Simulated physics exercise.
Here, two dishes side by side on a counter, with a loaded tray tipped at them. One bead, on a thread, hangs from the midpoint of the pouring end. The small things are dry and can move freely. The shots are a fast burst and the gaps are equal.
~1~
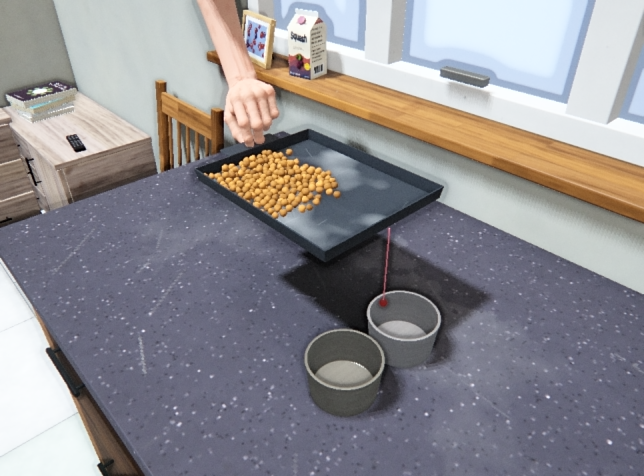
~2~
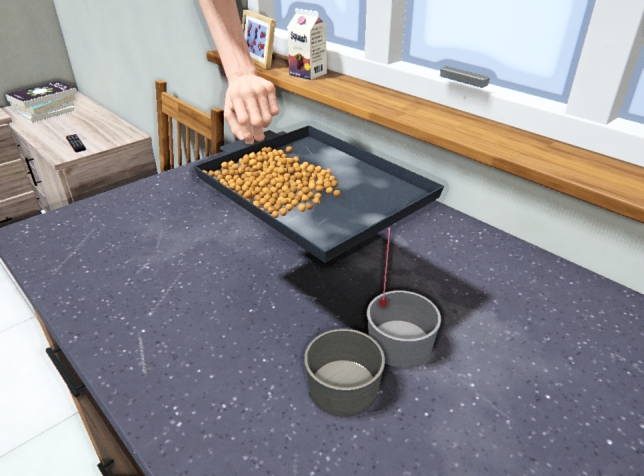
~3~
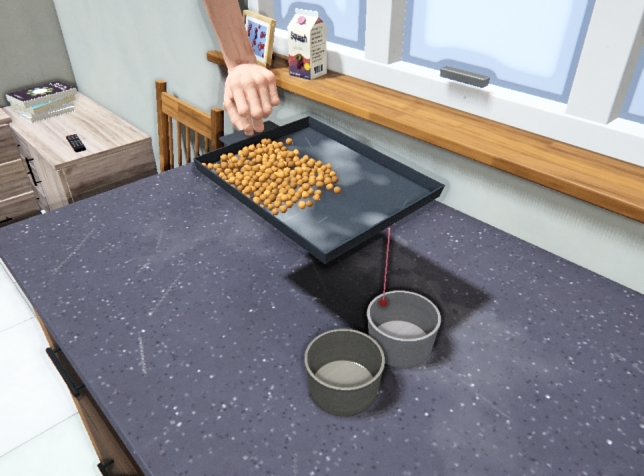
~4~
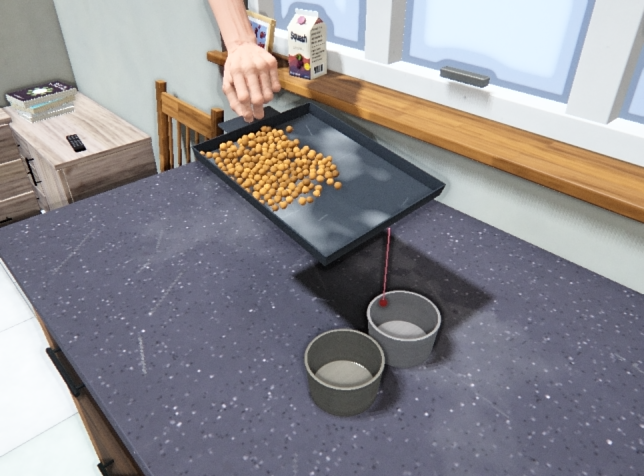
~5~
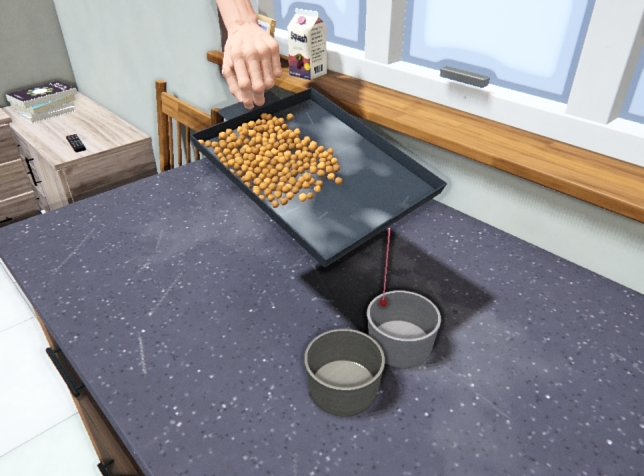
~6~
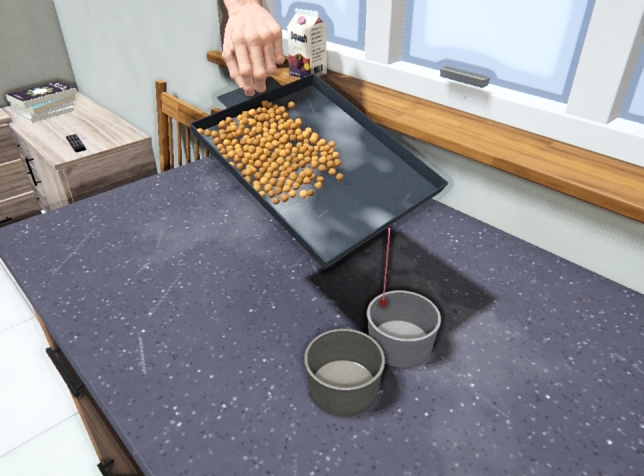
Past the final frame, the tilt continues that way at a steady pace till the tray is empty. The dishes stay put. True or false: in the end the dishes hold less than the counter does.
False.
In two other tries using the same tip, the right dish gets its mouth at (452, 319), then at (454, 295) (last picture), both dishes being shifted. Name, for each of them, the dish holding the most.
In the first position the left of the two, in the second the left of the two.
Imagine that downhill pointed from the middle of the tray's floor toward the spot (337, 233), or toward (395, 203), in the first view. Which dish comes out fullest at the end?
In the first case it's the one on the left, in the second the one on the right.
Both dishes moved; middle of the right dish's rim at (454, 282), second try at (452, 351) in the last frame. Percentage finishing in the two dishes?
You'd get 20 in a hundred first and 10 in a hundred after that.
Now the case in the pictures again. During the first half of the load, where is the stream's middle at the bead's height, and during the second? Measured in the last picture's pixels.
About (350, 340) to begin with, then about (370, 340).
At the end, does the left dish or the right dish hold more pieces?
Looking at the end state, it is the left-side one.
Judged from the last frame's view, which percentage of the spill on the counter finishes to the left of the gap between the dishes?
That would be roughly 20 per cent.
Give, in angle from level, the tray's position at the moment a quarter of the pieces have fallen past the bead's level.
About 105° of tilt.
Soon after the last picture, tray tipped steeply; nearly all on the tray; a small part in the air.
A little later, tray tipped past a quarter turn; about a third on the tray; a small part in the left dish; a stray few in the right dish; a small part outside both; about a third in the air.
Later still, tray tipped past a quarter turn; about two thirds in the left dish; a small part in the right dish; about a quarter outside both.
At rest, tray tipped past a quarter turn; about two thirds in the left dish; a small part in the right dish; about a quarter outside both.
